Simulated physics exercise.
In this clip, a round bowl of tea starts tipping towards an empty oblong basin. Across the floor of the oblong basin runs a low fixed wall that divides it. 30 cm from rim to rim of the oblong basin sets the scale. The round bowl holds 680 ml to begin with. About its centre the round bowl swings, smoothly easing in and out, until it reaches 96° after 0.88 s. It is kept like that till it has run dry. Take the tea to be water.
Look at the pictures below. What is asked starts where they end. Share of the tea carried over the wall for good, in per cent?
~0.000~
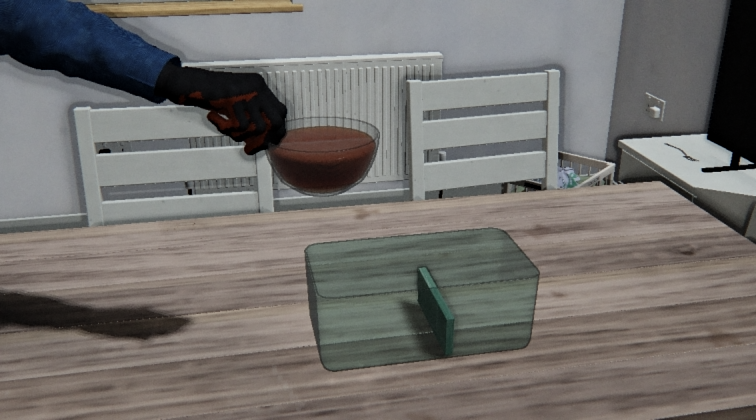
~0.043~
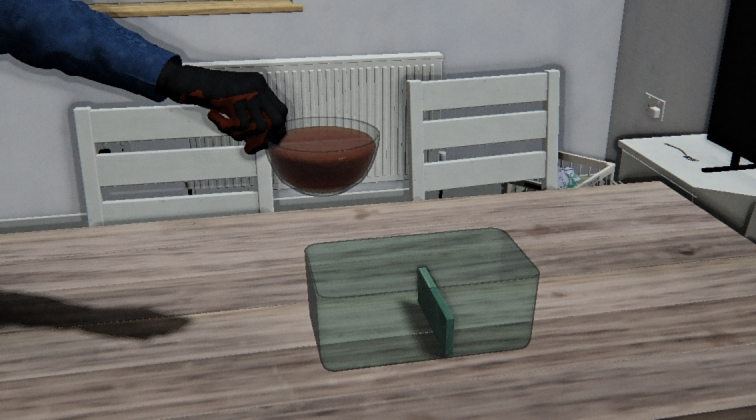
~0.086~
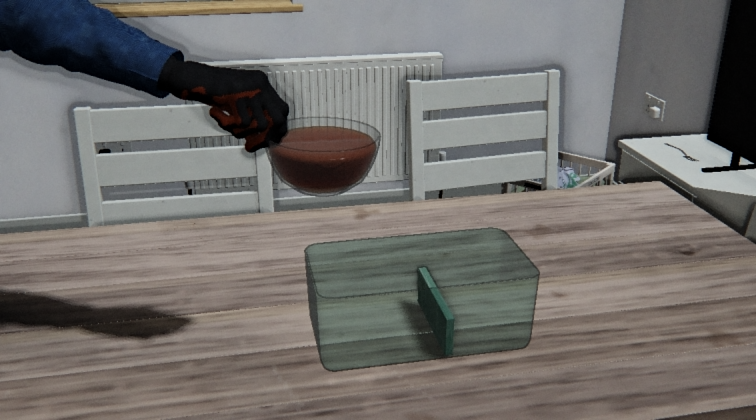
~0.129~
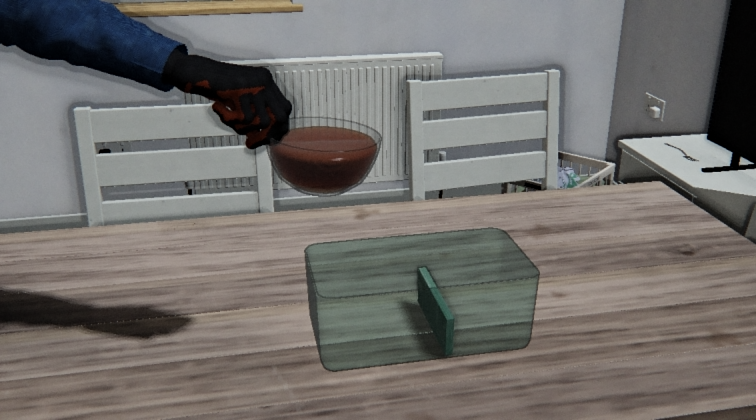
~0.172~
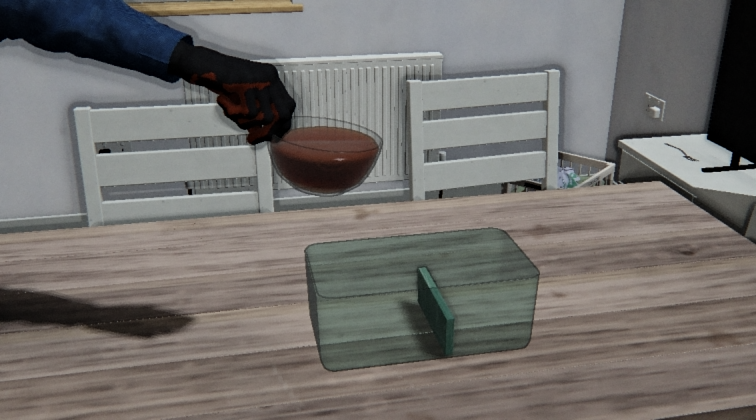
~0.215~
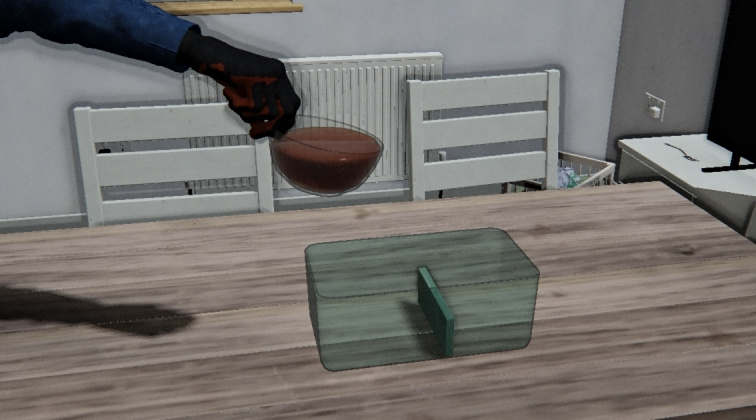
Near 30 per cent.
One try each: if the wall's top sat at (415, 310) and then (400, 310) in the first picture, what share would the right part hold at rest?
First try about 65 %, second try about 80 %.
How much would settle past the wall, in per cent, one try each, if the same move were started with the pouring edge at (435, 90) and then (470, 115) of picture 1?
About 90 %, then about 80 %.
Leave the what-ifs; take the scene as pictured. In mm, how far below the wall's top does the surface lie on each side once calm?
Left roughly 42 mm; right roughly 48 mm.
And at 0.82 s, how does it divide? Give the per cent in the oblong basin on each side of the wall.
Near 56 on the left, 30 on the right.
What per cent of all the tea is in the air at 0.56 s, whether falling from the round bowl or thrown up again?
I'd say close to 42 per cent.
Then, 0.56 s in, the tilt is 69° and 43 per cent is still to pour, 10 is left of the wall and 5 right of it.
Then, 0.82 s in, the tilt is 95° and 4 per cent is still to pour, 56 is left of the wall and 30 right of it.
Then, 1.09 s in, the tilt is 96° and 0 per cent is still to pour, 69 is left of the wall and 30 right of it.
Then, 1.38 s in, the tilt is 96° and 0 per cent is still to pour, 69 is left of the wall and 30 right of it.
Finally, 69 per cent lies left of the wall, 30 right of it and 1 outside.
